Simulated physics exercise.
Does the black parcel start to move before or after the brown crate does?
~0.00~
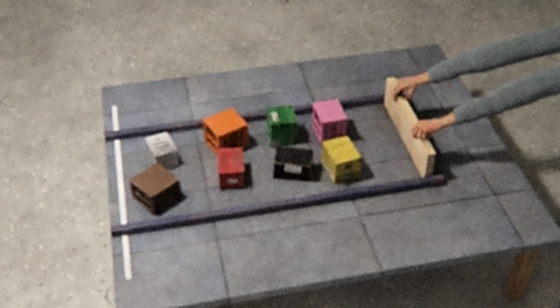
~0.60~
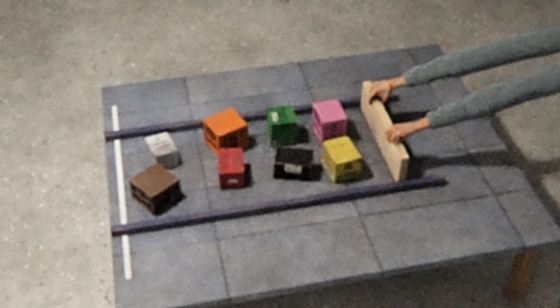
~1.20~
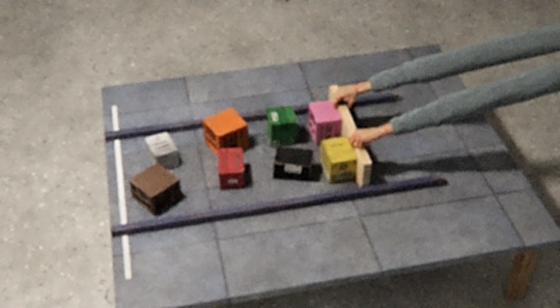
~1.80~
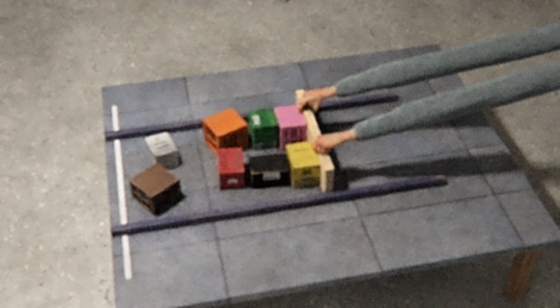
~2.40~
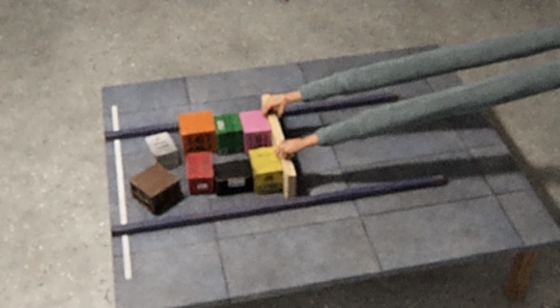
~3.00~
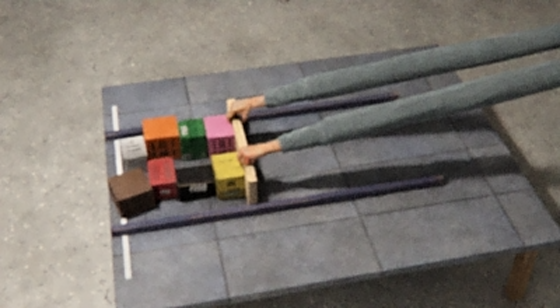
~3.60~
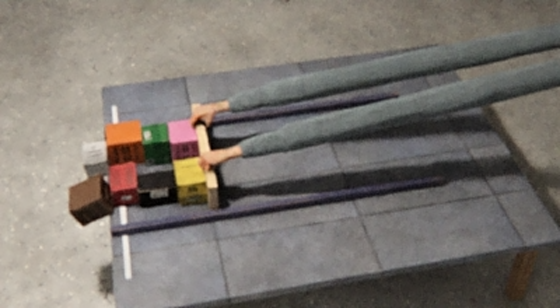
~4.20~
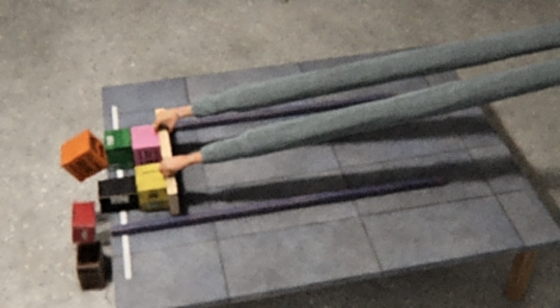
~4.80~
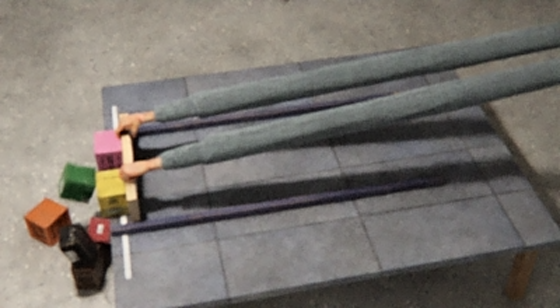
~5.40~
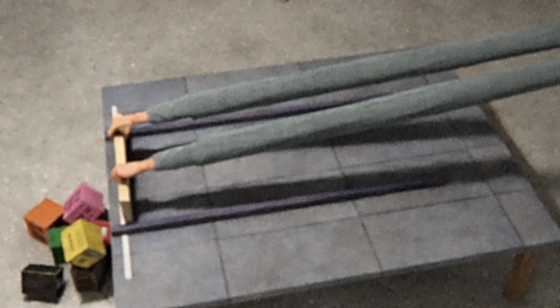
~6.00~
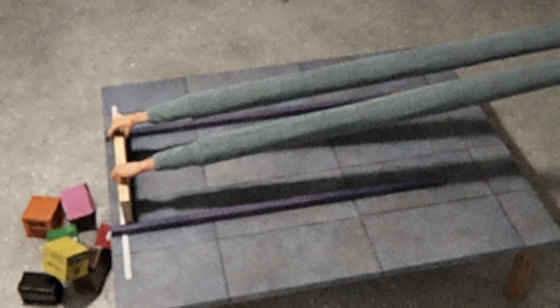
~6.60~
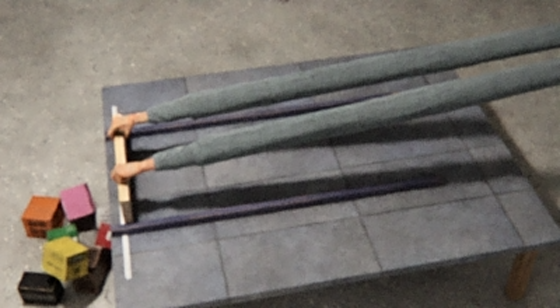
The black parcel starts to move before the brown crate. It is already sliding left with the pushed group while the brown crate still sits in its place near the tape.
